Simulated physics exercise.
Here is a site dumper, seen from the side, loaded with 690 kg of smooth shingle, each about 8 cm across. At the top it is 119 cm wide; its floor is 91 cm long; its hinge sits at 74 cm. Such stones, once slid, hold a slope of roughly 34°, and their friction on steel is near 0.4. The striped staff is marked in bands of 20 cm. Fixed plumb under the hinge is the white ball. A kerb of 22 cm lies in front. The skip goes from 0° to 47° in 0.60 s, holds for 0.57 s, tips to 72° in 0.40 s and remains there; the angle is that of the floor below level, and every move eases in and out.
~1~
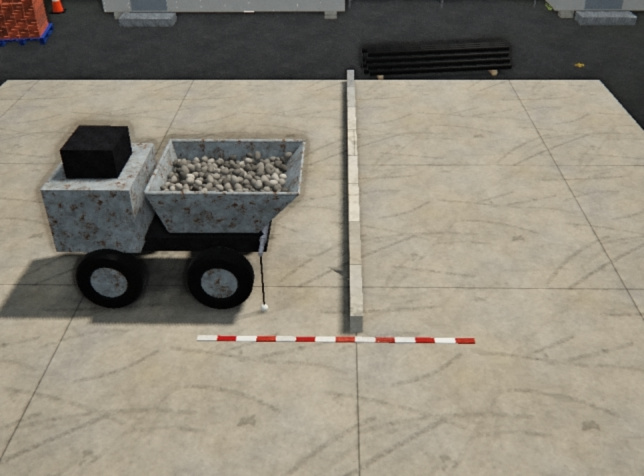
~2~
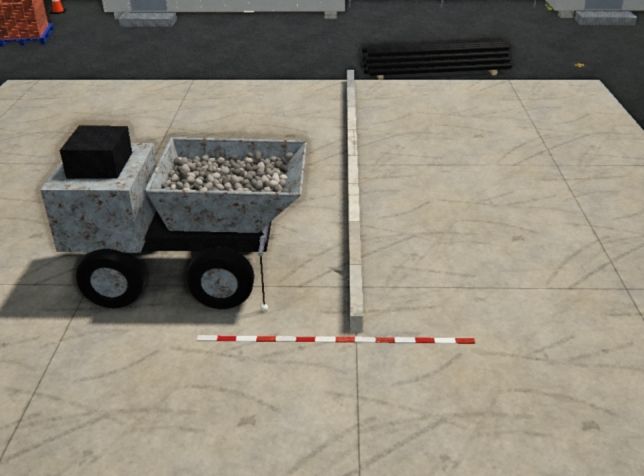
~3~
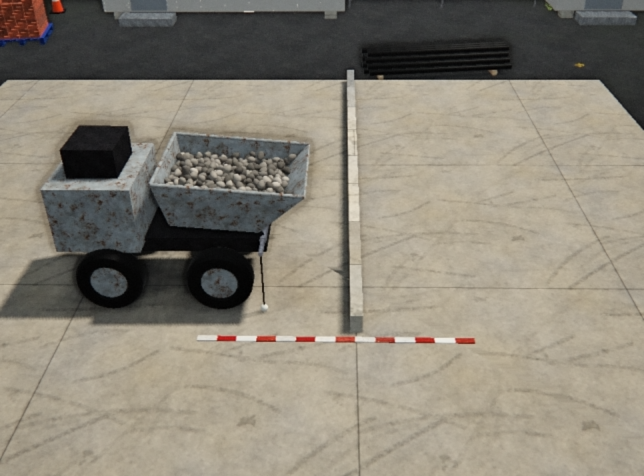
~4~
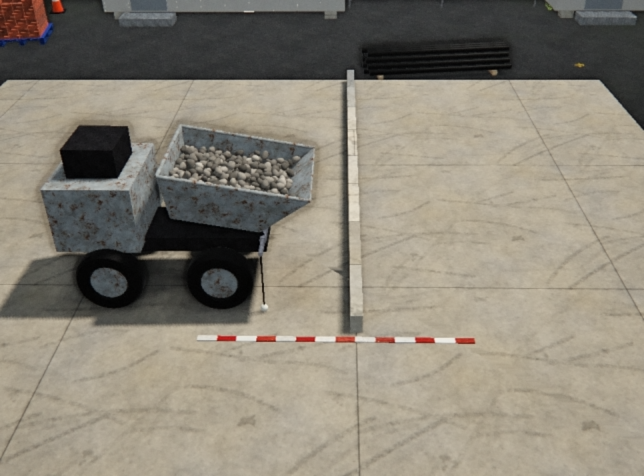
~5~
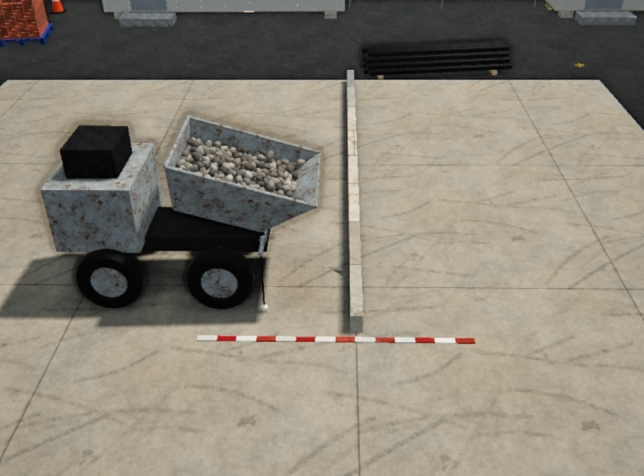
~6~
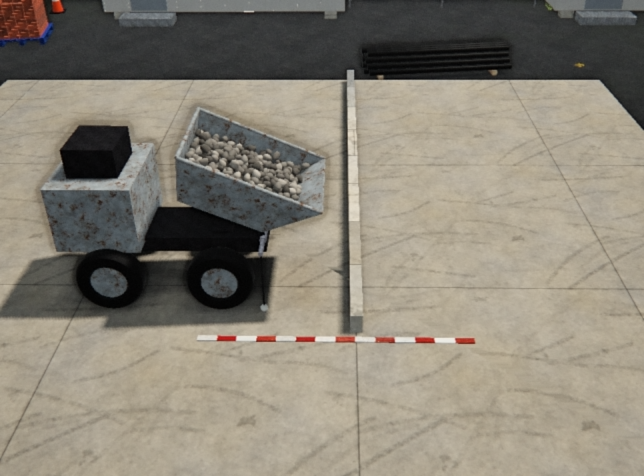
A small dumper loaded with rounded grey stones stood on a concrete slab beside a long kerb, and its skip tilted steadily toward the right, the left end rising while the wheels stayed put.
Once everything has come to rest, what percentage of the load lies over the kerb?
About 85 per cent.
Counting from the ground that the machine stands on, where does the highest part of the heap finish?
The top of the heap ends up around 38 cm above that ground.
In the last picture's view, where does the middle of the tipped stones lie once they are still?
Somewhere near pixel (389, 270).
A little later the floor is at 40°; 100 % in the skip; the foremost stones are at (310, 206).
Then the floor is at 47°; 100 % in the skip; the foremost stones are at (333, 213).
Later still the floor is at 72°; 28 % in the skip, 18 % on this side of the kerb, 53 % over the kerb; the foremost stones are at (499, 263).
In the end the floor is at 72°; 0 % in the skip, 17 % on this side of the kerb, 83 % over the kerb; the foremost stones are at (513, 254).
